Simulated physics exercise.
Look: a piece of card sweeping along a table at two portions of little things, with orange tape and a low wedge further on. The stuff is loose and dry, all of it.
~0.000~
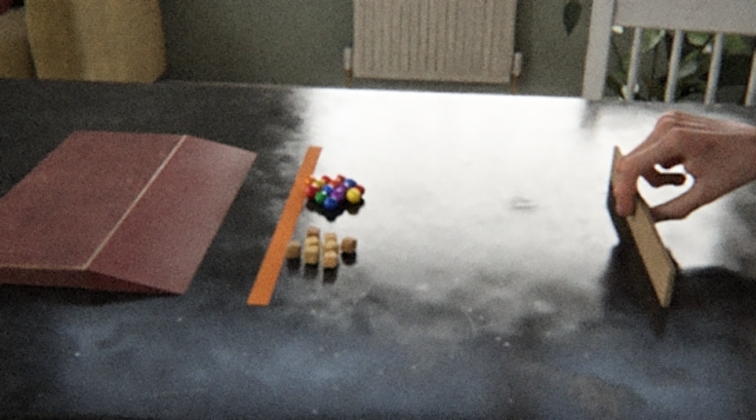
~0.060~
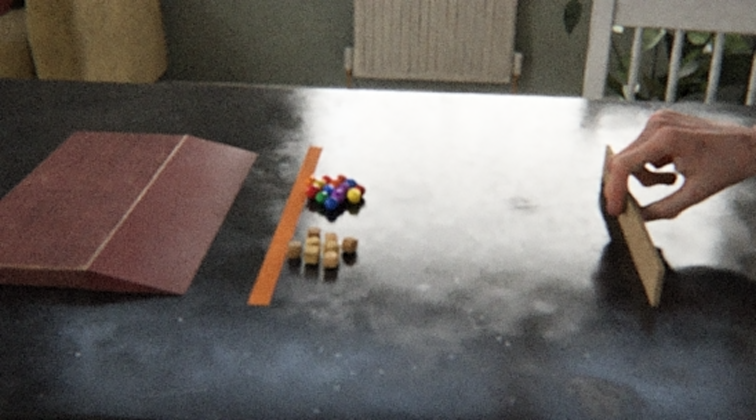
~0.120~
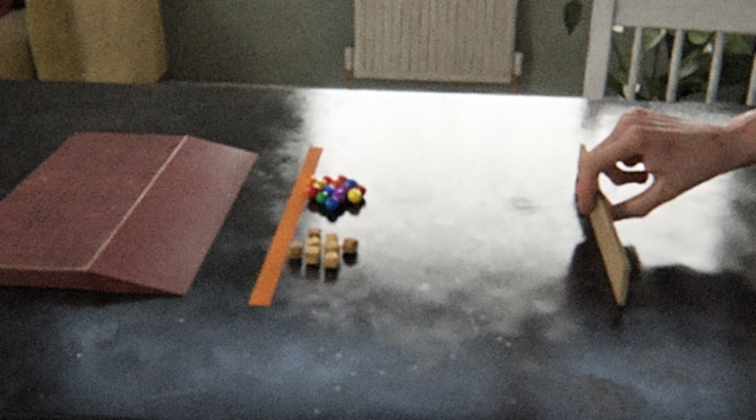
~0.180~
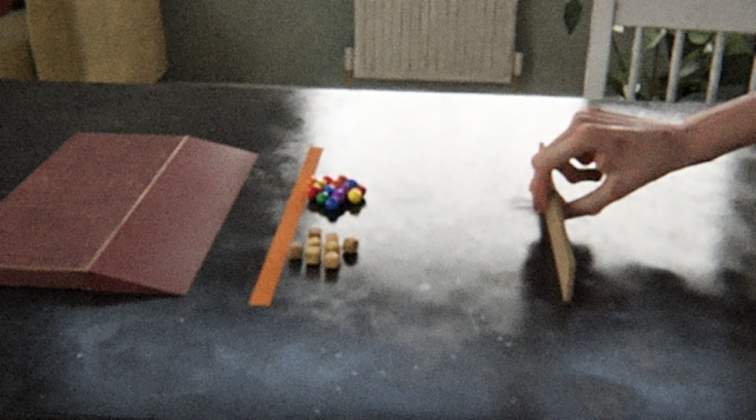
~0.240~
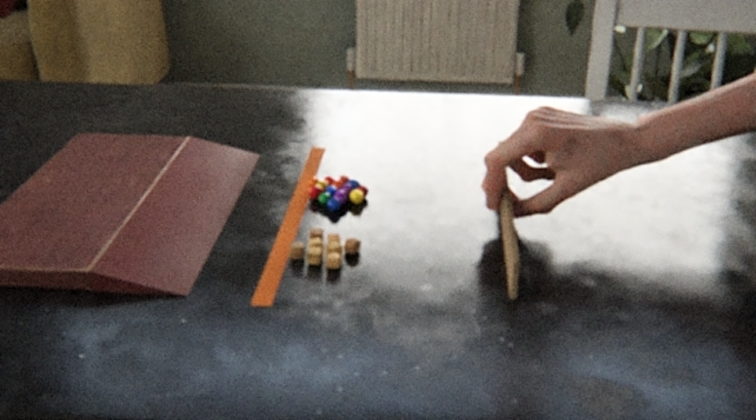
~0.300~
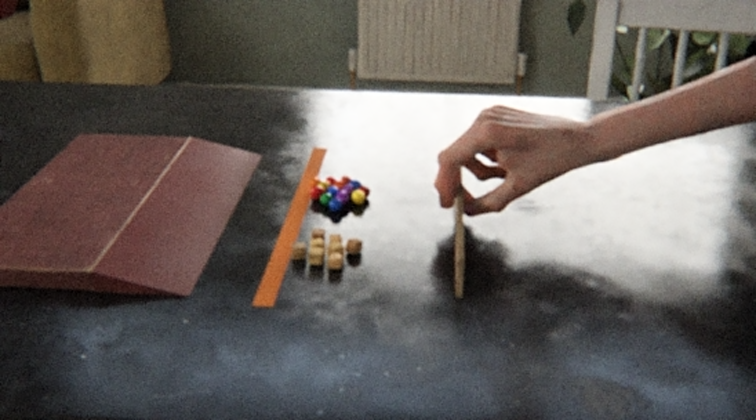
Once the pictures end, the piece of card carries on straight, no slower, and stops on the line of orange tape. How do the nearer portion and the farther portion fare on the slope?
Looking at the nearer portion, it stops under the top; the farther portion climbs at least partly.
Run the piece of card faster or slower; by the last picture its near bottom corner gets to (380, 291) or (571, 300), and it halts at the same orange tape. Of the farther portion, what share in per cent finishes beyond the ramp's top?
Result: First case ~ 100 %, second case ~ 0 %.
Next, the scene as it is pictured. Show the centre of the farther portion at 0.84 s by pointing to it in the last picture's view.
In the last picture's pixels, the middle is around (108, 184).
Around 0.42 s, piece of card still moving, near (361, 187); nearer portion all short of the ramp; farther portion all short of the ramp.
Around 0.56 s, piece of card stopped at the orange tape; nearer portion all short of the ramp; farther portion about a third on the ramp, about two thirds short of the ramp.
Around 0.84 s, piece of card stopped at the orange tape; nearer portion about two thirds on the ramp, about a third short of the ramp; farther portion nearly all past the top, a small part on the ramp.
Finally (1.7 s), piece of card stopped at the orange tape; nearer portion none past the top, about a third on the ramp, about two thirds short of the ramp; farther portion all past the top.
